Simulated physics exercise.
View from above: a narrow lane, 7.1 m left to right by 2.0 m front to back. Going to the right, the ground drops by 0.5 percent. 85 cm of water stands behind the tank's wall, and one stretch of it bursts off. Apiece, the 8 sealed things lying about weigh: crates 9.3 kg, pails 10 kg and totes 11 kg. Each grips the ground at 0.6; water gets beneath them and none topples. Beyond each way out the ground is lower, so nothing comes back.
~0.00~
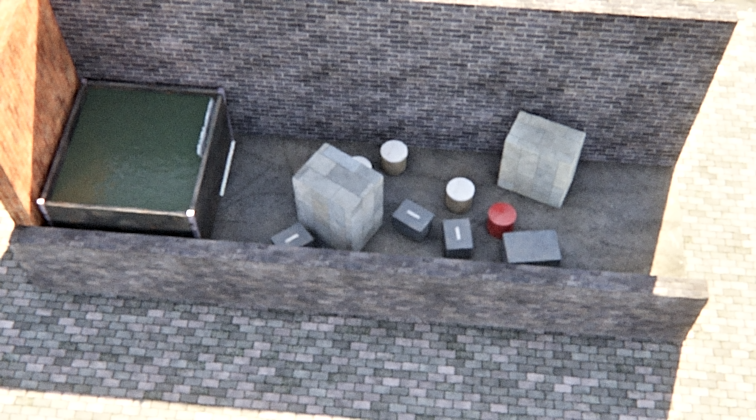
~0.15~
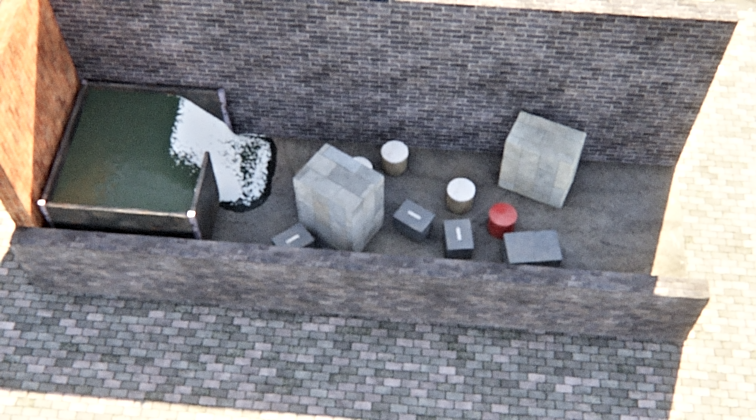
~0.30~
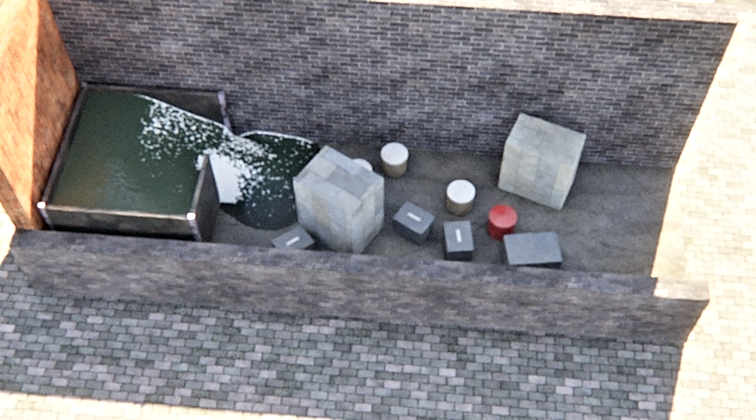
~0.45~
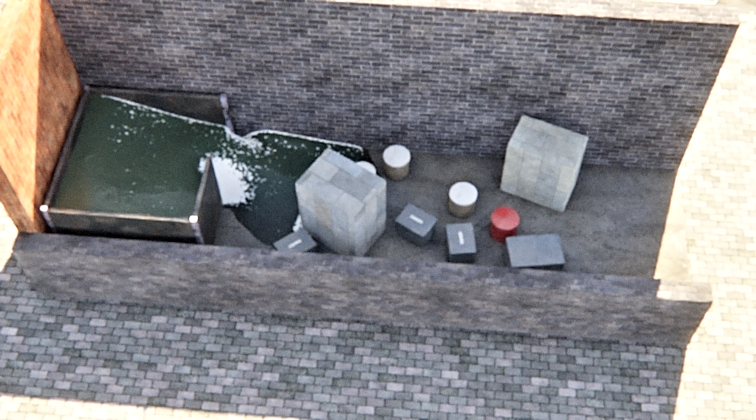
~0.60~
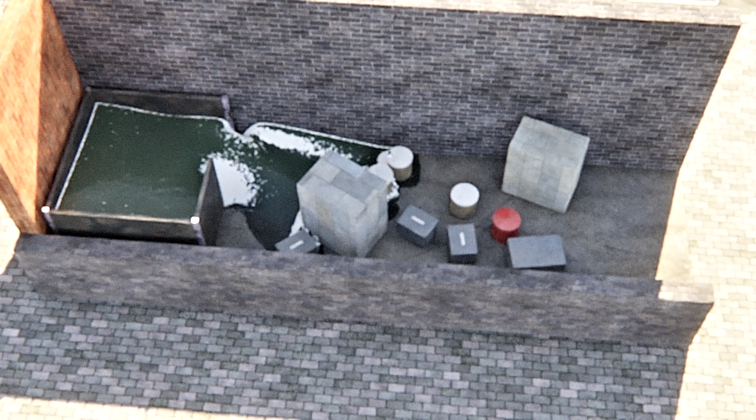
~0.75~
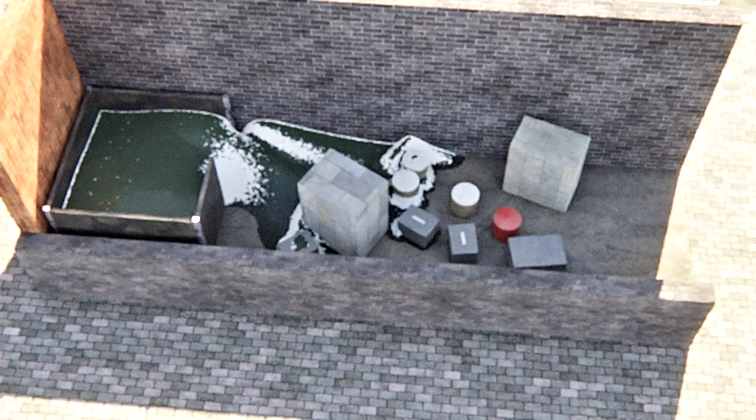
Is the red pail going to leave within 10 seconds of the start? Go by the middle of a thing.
Red pail: Out.
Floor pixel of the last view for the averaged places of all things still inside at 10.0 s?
Mean position approx. (379, 224).
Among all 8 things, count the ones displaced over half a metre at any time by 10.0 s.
All told, that gives 8.
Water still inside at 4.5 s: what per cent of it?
Somewhere near 78 percent, give or take.
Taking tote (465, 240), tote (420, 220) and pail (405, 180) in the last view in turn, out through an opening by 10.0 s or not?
First stayed back, second got there, third got there.
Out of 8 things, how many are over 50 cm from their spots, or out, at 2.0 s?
My count gives 5.
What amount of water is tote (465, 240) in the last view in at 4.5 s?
Roughly 11 cm.
After 2.0 s the red pail is near (586, 247), 0.9 m from its start, aground; 0 of 8 are out; 1 afloat.
After 4.5 s the red pail has gone out; 5 of 8 are out; 3 afloat.
After 7.0 s the red pail has gone out; 5 of 8 are out; 3 afloat.
After 10.0 s the red pail has gone out; 6 of 8 are out; 0 afloat.
